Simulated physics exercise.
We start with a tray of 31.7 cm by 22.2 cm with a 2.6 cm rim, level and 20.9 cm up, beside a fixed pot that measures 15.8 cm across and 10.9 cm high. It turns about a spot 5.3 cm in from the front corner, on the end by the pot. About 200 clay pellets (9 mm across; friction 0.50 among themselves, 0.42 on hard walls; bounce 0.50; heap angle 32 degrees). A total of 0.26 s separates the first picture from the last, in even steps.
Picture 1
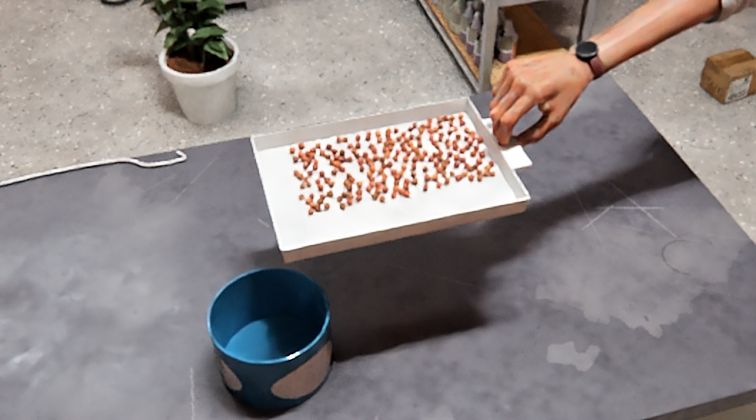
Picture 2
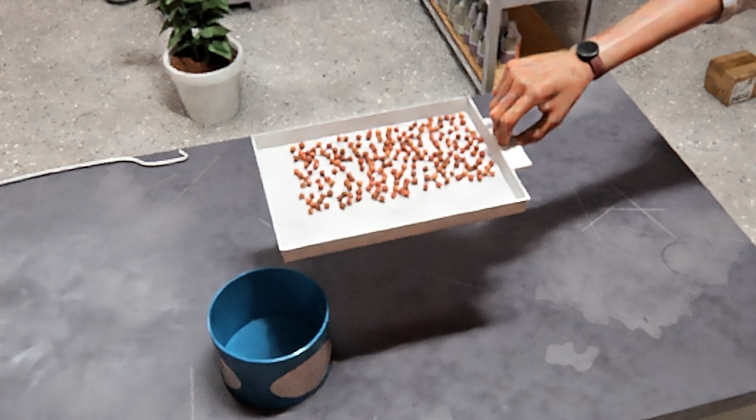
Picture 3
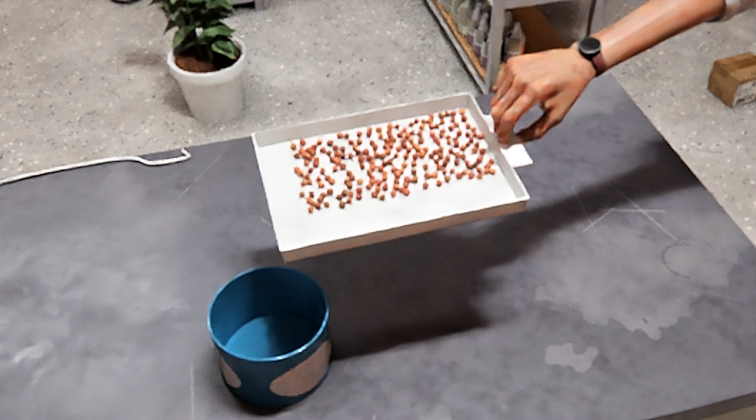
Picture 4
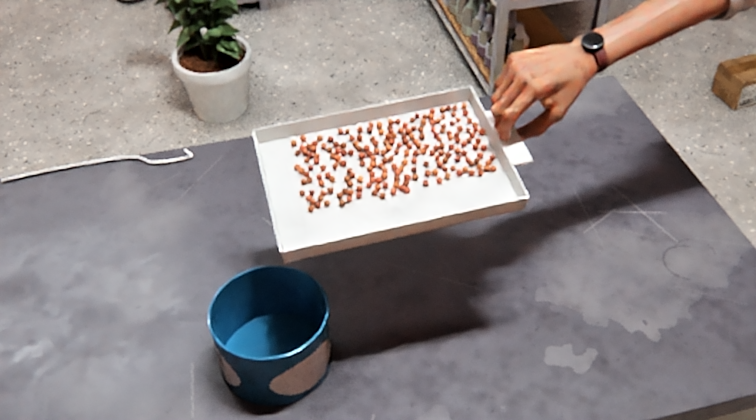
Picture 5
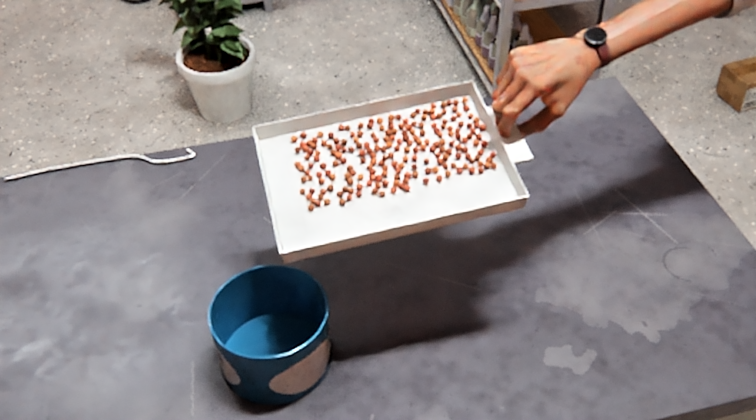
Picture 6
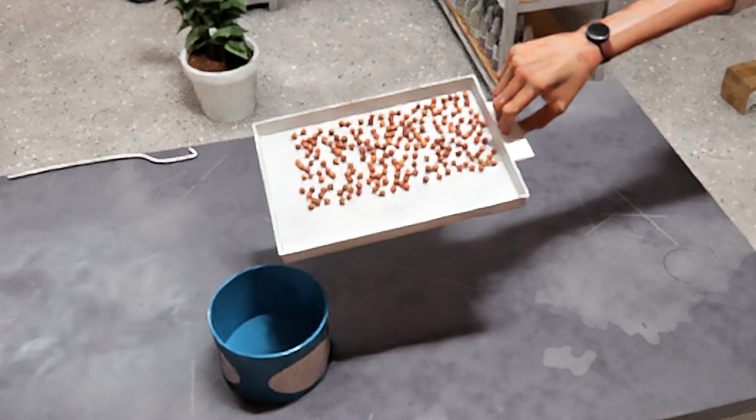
A hand slowly tilts a white tray of clay pellets toward its left front corner.
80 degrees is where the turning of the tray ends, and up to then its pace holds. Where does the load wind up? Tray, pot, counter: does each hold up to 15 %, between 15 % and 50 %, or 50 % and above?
Tray: 50 % and above; pot: Up to 15 %; counter: Up to 15 %.
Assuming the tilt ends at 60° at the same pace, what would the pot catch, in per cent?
It would be near 0 per cent.
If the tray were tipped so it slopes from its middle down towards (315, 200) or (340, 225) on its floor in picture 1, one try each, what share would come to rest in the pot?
Approximately 0 percent, then 10 percent.
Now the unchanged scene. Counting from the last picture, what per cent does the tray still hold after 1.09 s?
100 %, give or take.
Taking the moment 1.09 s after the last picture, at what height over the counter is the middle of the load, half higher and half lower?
I'd say near 24 cm.
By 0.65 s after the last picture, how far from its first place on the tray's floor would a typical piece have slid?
13 cm.
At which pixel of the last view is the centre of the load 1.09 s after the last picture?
The middle of the load should be at about (353, 225) by then.
Then, 0.65 s after the last picture, tilt 43 degrees; the tray holds 100 %, the pot 0 %.
Then, 1.09 s after the last picture, tilt 65 degrees; the tray holds 100 %, the pot 0 %.
Then, 1.60 s after the last picture, tilt 80 degrees; the tray holds 100 %, the pot 0 %.
In the end, tray 95 %, pot 5 %, counter 0 %.
